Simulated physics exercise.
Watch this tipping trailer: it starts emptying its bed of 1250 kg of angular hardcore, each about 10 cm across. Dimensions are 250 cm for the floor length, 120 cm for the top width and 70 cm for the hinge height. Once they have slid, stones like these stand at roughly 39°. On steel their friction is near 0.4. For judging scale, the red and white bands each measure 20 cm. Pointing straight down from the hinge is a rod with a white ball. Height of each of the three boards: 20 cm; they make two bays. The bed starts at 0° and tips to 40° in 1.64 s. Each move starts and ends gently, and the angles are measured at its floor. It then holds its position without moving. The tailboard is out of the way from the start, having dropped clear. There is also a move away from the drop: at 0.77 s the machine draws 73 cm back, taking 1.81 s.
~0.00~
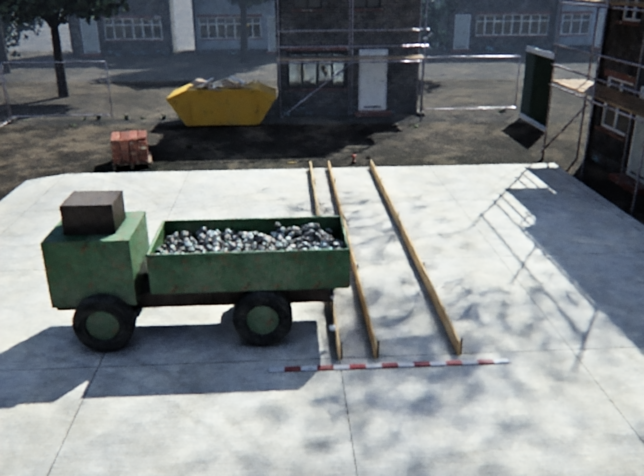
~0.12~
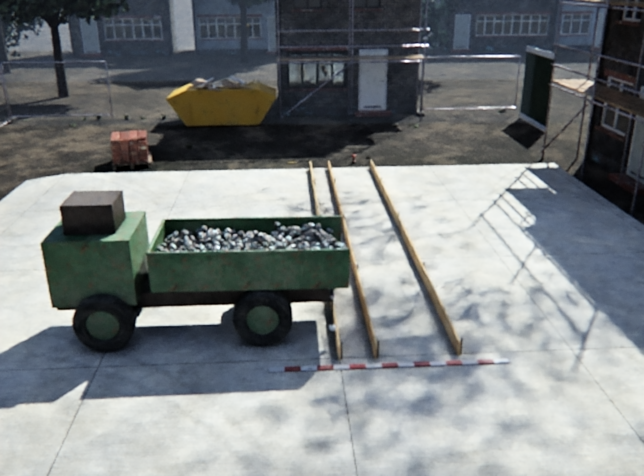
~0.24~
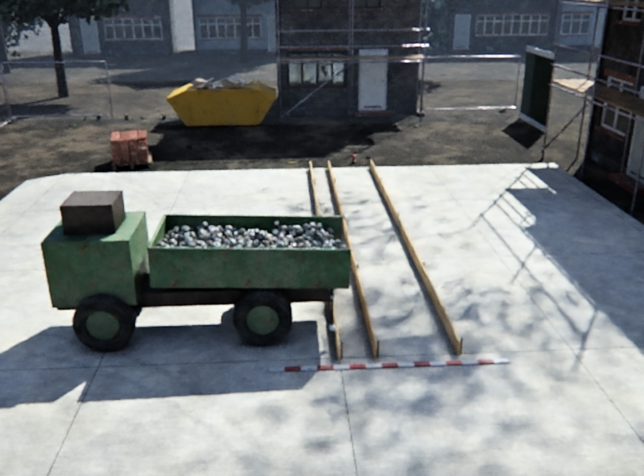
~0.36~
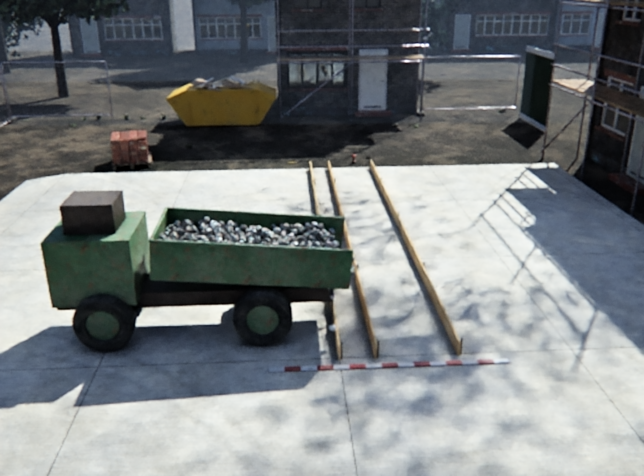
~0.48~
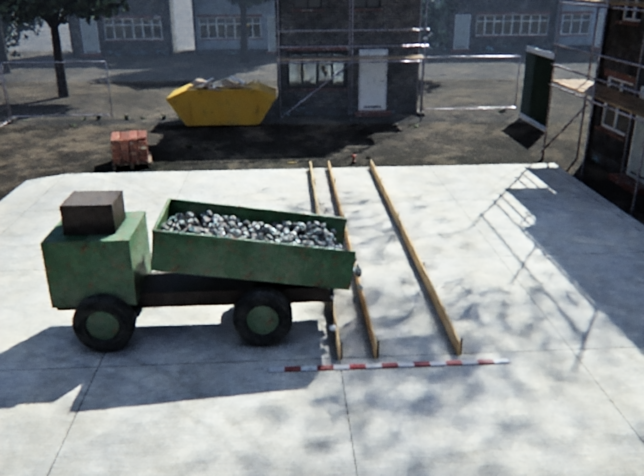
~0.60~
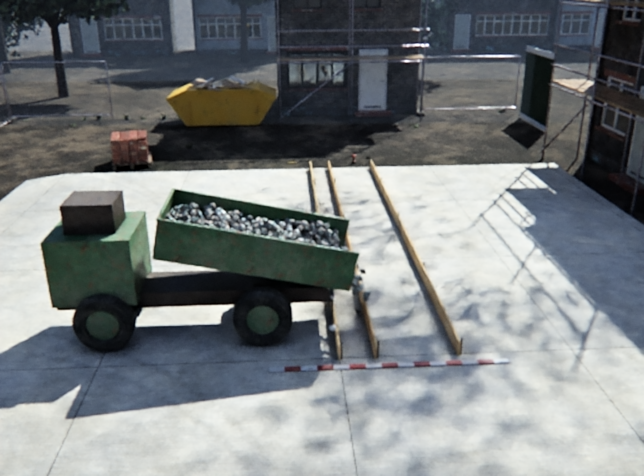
The green bed of a toy-like truck, loaded with grey stones, sits level, then gradually tilts with its left end rising, while the stones shift slightly toward the lower right end beside wooden boards on a pale concrete slab.
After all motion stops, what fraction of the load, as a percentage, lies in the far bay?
Roughly 30 per cent of the load is in the far bay.
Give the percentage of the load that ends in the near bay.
About 40%.
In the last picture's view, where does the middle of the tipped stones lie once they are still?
(347, 311).
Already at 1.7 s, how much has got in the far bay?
Close to 15 per cent at that time.
After 1.2 s the floor is at 34°; 84 % in the bed, 13 % in the near bay, 3 % in the far bay; the foremost stones are at (394, 322).
After 1.7 s the floor is at 40°; 42 % in the bed, 9 % short of the bays, 36 % in the near bay, 13 % in the far bay; the foremost stones are at (415, 313).
After 3.0 s the floor is at 40°; 0 % in the bed, 34 % short of the bays, 38 % in the near bay, 28 % in the far bay; the foremost stones are at (437, 321).
After 6.1 s the floor is at 40°; 0 % in the bed, 34 % short of the bays, 38 % in the near bay, 28 % in the far bay; the foremost stones are at (437, 321).
